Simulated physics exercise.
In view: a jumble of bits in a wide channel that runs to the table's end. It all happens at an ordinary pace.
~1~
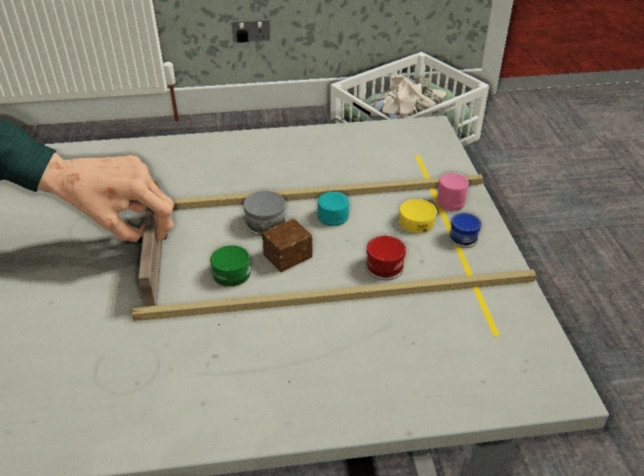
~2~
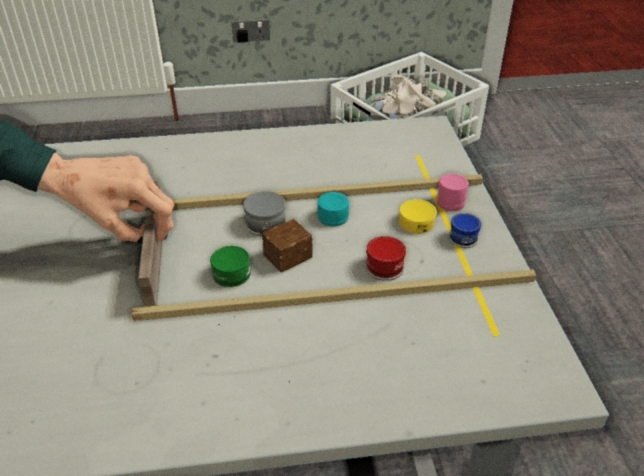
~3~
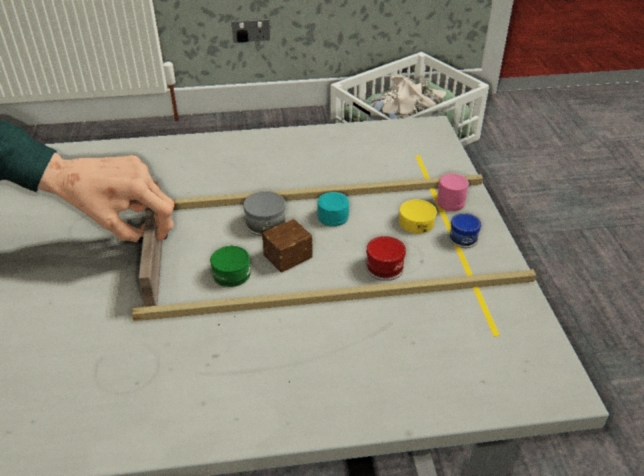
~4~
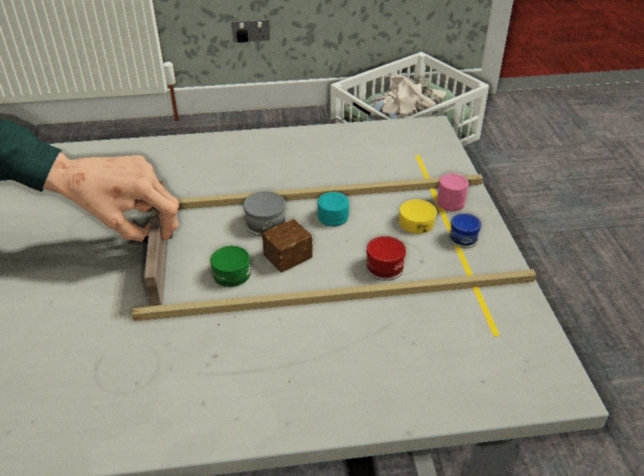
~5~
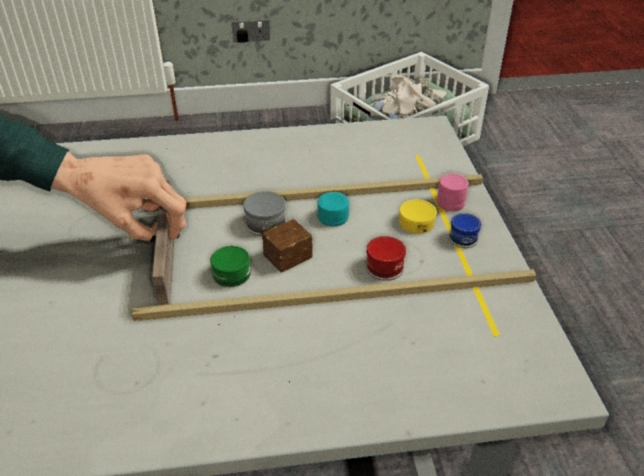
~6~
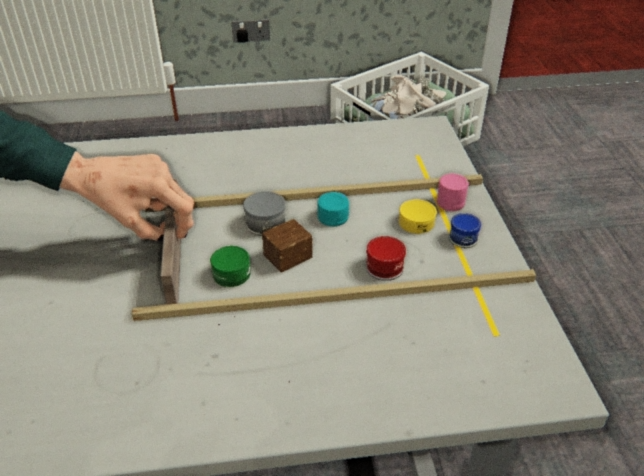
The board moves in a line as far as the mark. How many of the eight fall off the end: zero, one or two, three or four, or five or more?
The number that fall off is one or two.
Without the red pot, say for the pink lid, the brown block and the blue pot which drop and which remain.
The pink lid comes down; the brown block is kept; the blue pot remains up.
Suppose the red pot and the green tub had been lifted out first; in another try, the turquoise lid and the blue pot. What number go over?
1 in the first case, 0 in the second.
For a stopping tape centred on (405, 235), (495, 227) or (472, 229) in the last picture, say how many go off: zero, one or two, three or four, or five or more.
For each place: None at all; more than four; five or over.
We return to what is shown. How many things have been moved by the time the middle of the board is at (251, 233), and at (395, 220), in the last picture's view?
3 and 8.
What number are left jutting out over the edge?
Overhanging: 3.
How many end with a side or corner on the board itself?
That makes 3.
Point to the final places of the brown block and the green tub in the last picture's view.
The brown block stops around (466, 218); the green tub around (486, 258).
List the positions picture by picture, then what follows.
Pink lid (452, 192); blue pot (465, 230); yellow tub (417, 216); board (153, 241); tape (451, 231), in the first frame.
Blue pot (465, 231); red pot (386, 258), in the second frame.
Yellow tub (417, 217); board (153, 241), in the third frame.
Pink lid (452, 193); grey tin (265, 214), in the fourth frame.
Blue pot (465, 231); brown block (288, 245), in the fifth frame.
Pink lid (452, 193); blue pot (465, 231); yellow tub (417, 217); board (173, 239); tape (451, 231), in the sixth frame.
Soon after, none off yet; pink lid at rest near (452, 193); blue pot at rest near (465, 231); yellow tub at rest near (417, 217).
In the end, the number that fall off is one or two; gone, blue pot and pink lid.
